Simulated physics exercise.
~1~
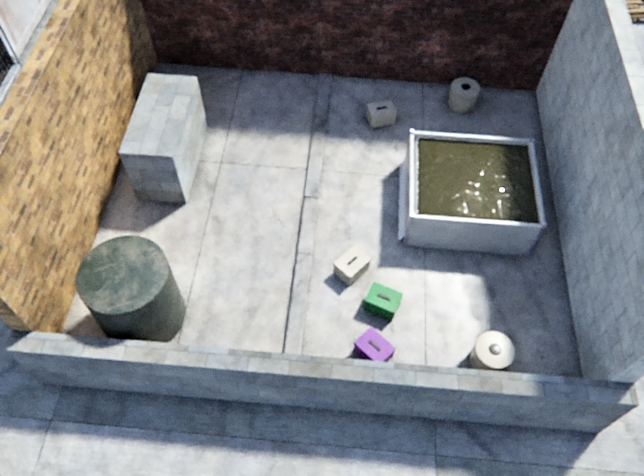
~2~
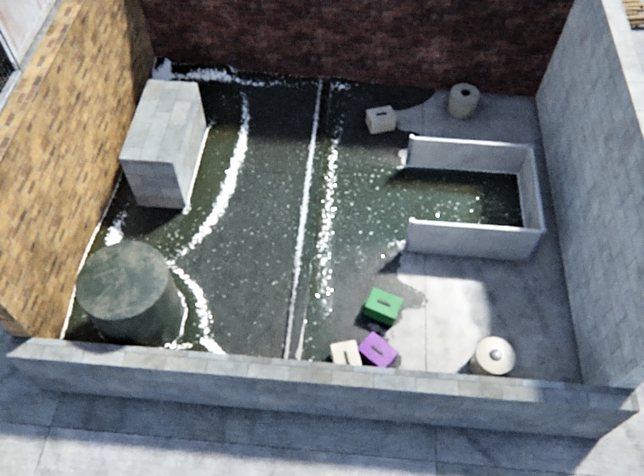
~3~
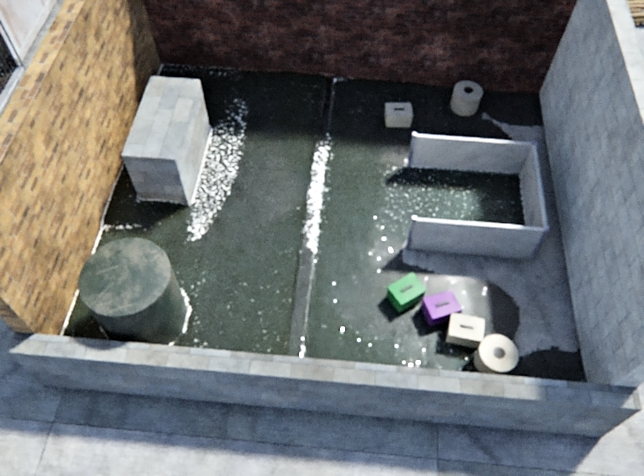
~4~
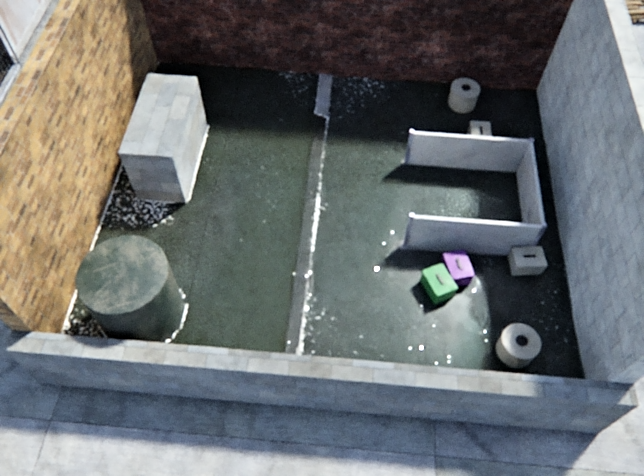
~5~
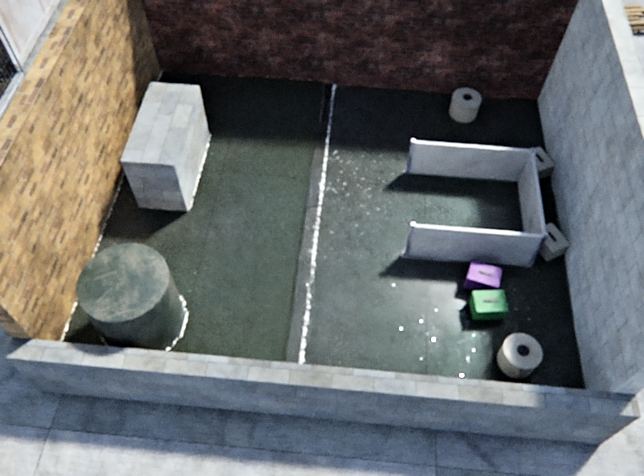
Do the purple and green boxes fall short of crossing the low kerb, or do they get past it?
Both fall short of crossing it. They drift to the right instead and end in the water near the tank, still on the right side of the kerb.
